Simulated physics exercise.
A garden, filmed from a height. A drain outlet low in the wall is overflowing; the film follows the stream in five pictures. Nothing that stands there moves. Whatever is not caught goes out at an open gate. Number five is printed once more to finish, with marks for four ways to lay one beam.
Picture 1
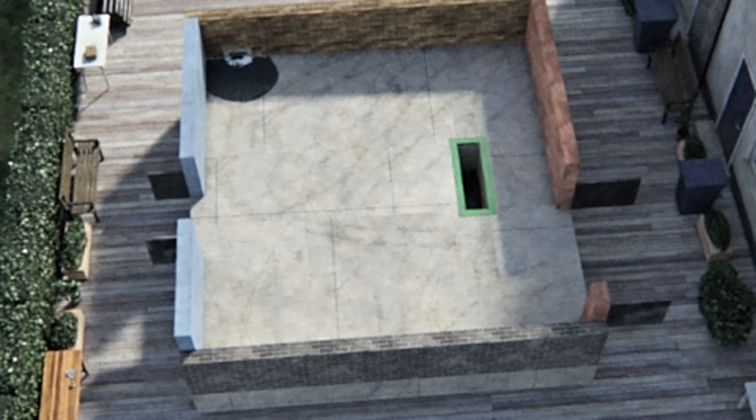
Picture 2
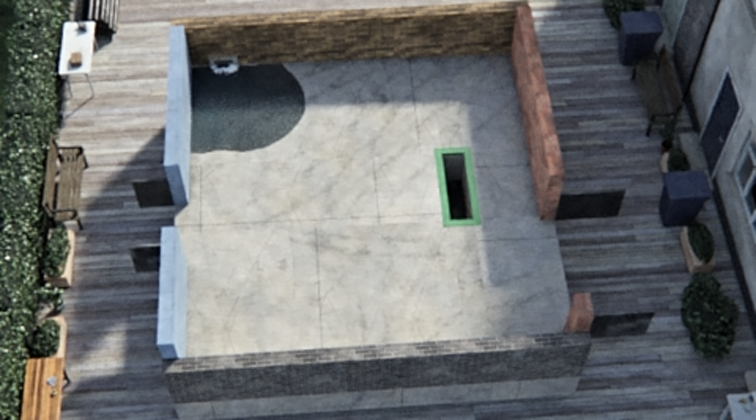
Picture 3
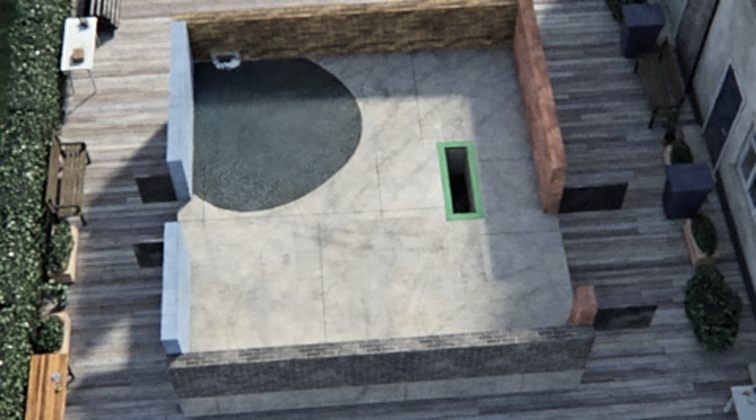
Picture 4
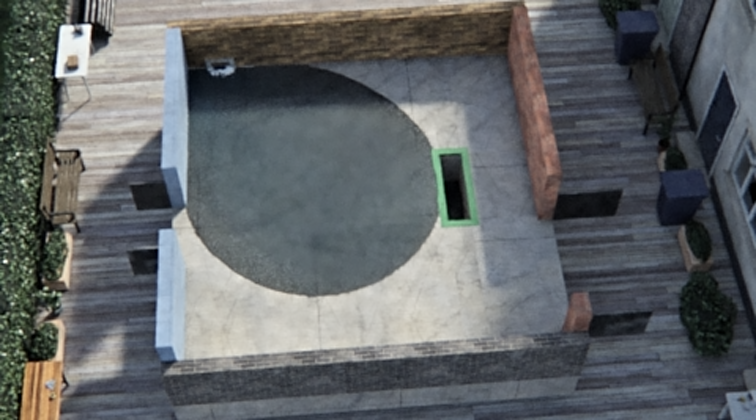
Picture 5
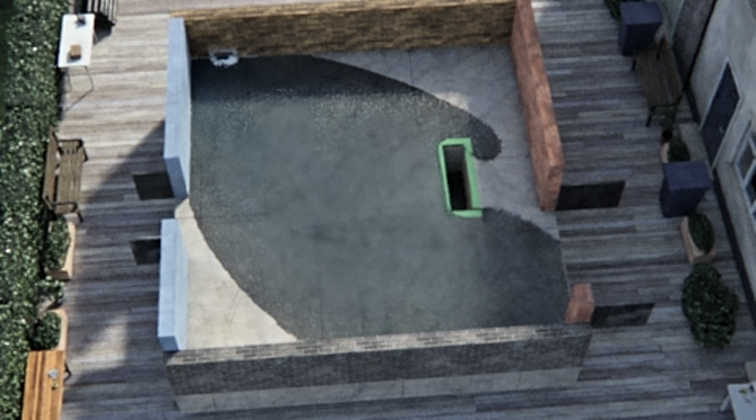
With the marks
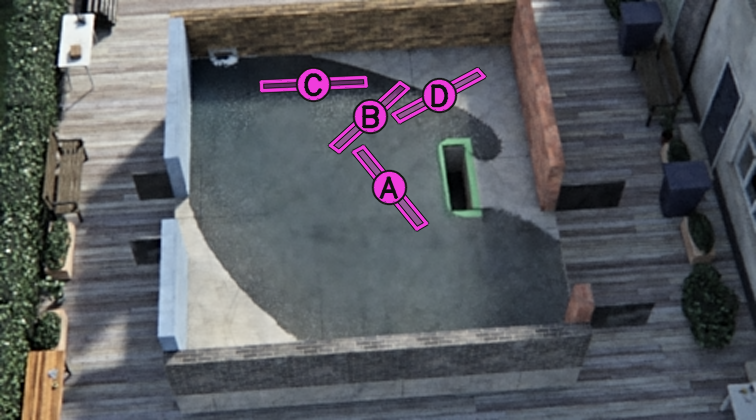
The clip opens on a high view of a walled courtyard, a small dark wet patch in its upper left corner. The patch spreads in a widening curve across the pale floor toward the green-edged pit, then surrounds much of the pit, enters it, and reaches the lower right wall.
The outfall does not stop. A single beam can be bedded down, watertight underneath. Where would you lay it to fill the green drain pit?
Use spot D.
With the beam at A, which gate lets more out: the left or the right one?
The right one.
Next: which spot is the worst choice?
That is spot B.
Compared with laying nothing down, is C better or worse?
It is worse.
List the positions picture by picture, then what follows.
The first picture shows outfall at (238, 53); green drain pit at (473, 176); open gate at (567, 265); open gate at (204, 226); front seen at (220, 95), 3 % of the ground wet; green drain pit still dry.
The second picture shows front seen at (276, 137), 9 % of the ground wet; green drain pit still dry.
The third picture shows front seen at (309, 189), 22 % of the ground wet; green drain pit still dry.
The fourth picture shows front seen at (415, 250), 45 % of the ground wet; green drain pit still dry.
The fifth picture shows front seen at (560, 310), 70 % of the ground wet; green drain pit taking water.
On the marked copy, A from (358, 149) to (421, 226); B from (334, 148) to (404, 85); C from (261, 86) to (365, 81); D from (396, 118) to (480, 73).
With A, about 17 % of the stream goes into the green drain pit, about 83 % out by the gates.
With B, about 9 % of the stream goes into the green drain pit, about 91 % out by the gates.
With C, about 18 % of the stream goes into the green drain pit, about 82 % out by the gates.
With D, about 27 % of the stream goes into the green drain pit, about 73 % out by the gates.
